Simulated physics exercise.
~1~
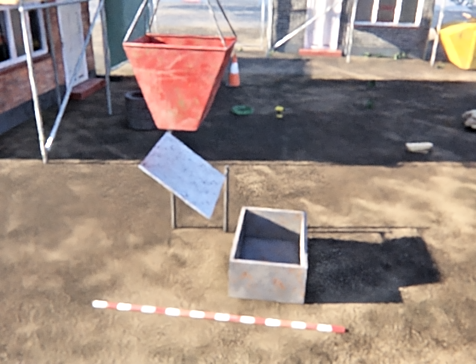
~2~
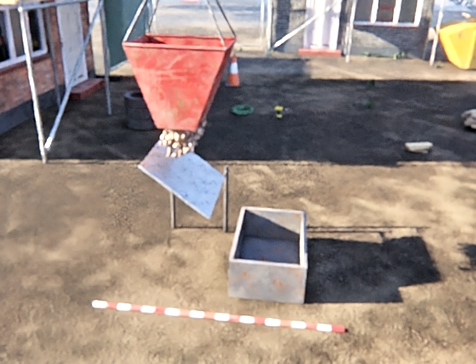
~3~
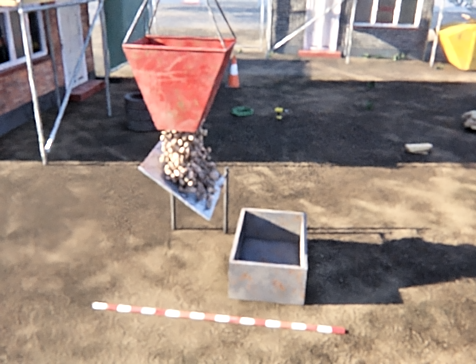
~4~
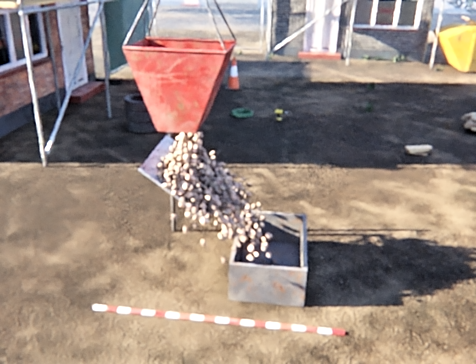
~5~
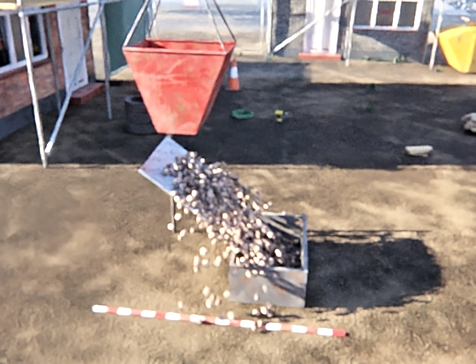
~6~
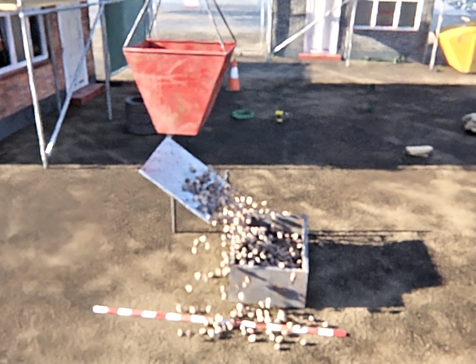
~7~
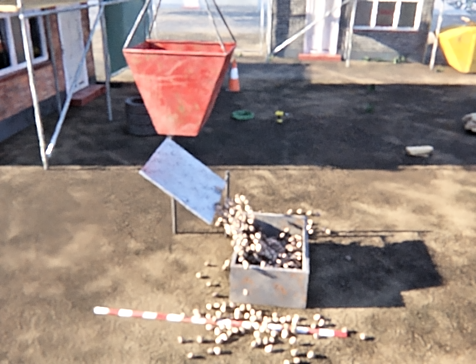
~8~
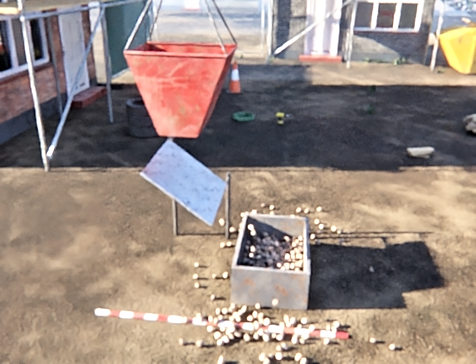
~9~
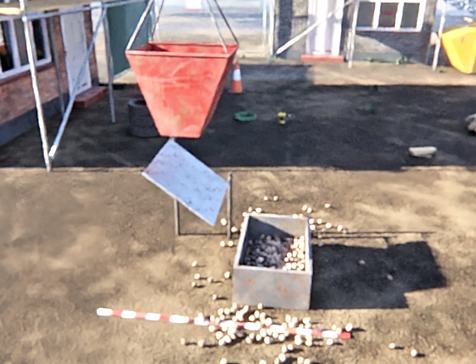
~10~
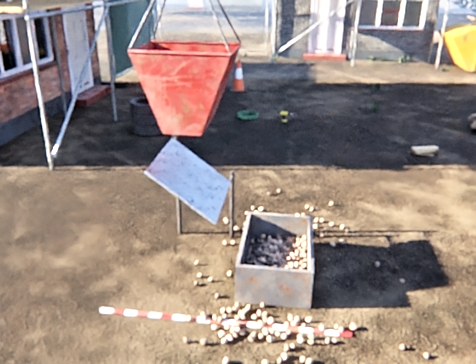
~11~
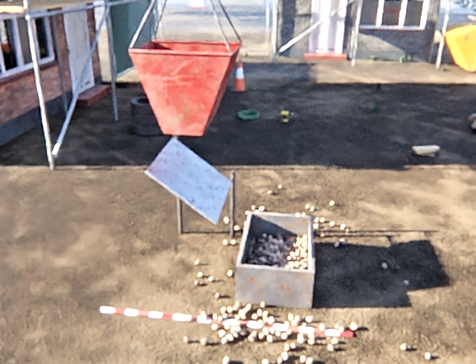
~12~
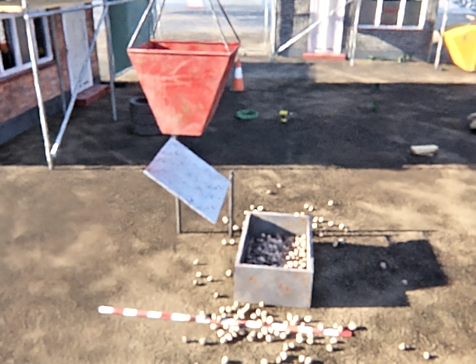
In a yard, a hanging red skip dropping stones onto a sloping steel plate, most landing in a bin, others scattering around it.
